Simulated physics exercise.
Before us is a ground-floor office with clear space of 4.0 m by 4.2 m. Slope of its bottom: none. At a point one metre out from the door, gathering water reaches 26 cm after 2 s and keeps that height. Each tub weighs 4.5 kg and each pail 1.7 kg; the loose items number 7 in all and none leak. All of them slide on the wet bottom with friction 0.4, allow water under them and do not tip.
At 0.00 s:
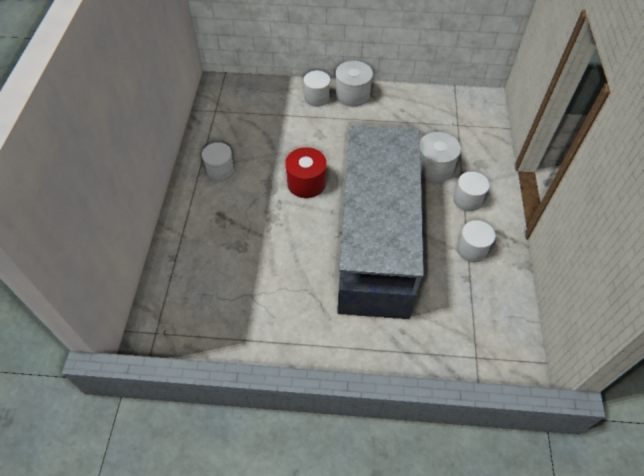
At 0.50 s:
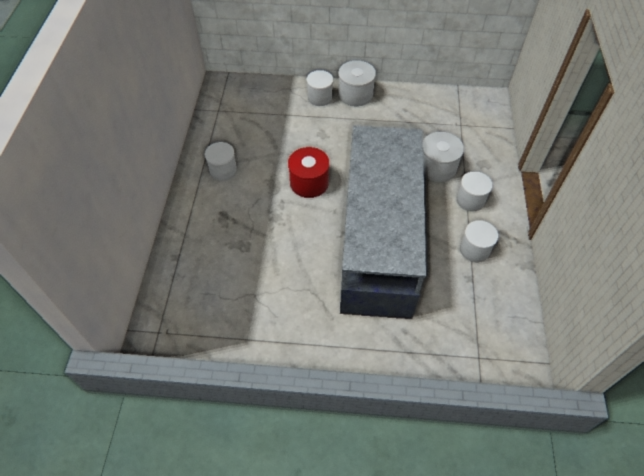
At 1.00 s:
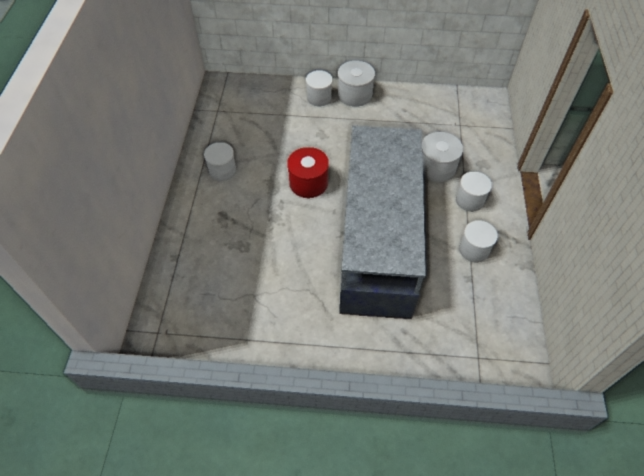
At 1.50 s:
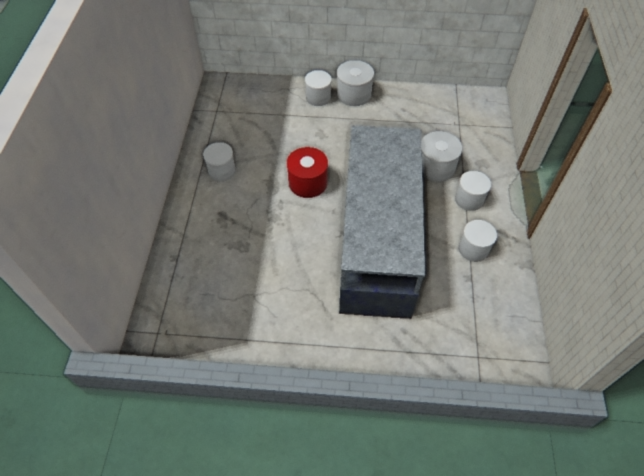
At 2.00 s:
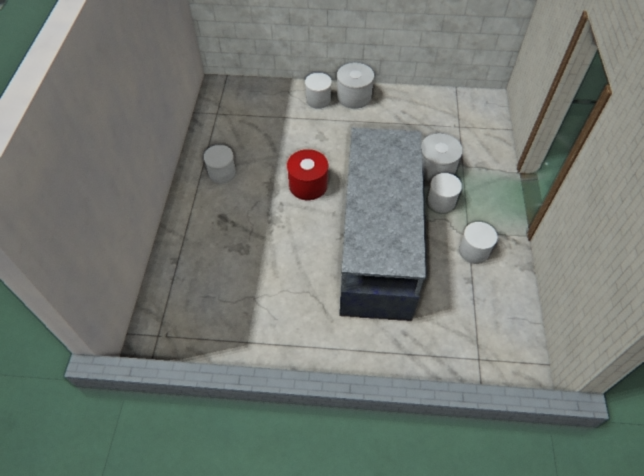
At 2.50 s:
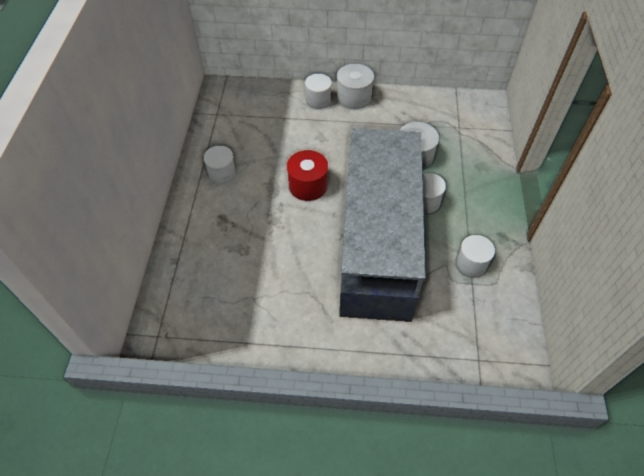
Water spreading through a doorway at right across a marble floor, shifting white tubs beside a counter while a red tub stays still.
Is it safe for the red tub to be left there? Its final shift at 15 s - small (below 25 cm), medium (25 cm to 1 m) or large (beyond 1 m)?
Medium.
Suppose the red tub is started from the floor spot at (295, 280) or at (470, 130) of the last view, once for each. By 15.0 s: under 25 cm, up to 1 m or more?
Goes a bit, then hardly budges.
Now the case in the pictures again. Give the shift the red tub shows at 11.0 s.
About 40 cm out of place.
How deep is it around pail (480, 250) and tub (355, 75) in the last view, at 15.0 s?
Around 15 cm and 12 cm.
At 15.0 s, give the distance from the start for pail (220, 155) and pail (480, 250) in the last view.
In turn: 250 cm, 120 cm.
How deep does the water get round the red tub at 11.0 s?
Around 5 cm.
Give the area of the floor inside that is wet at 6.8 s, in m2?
My estimate is roughly 15 m2.
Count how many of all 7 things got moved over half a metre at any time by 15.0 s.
By my tally, 7.
After 3.5 s the red tub is near (307, 165), 0.0 m from its start, aground; 2 afloat.
After 6.8 s the red tub is near (307, 165), 0.0 m from its start, aground; 6 afloat.
After 11.0 s the red tub is near (285, 140), 0.4 m from its start, afloat; 7 afloat.
After 15.0 s the red tub is near (260, 194), 0.7 m from its start, afloat; 7 afloat.
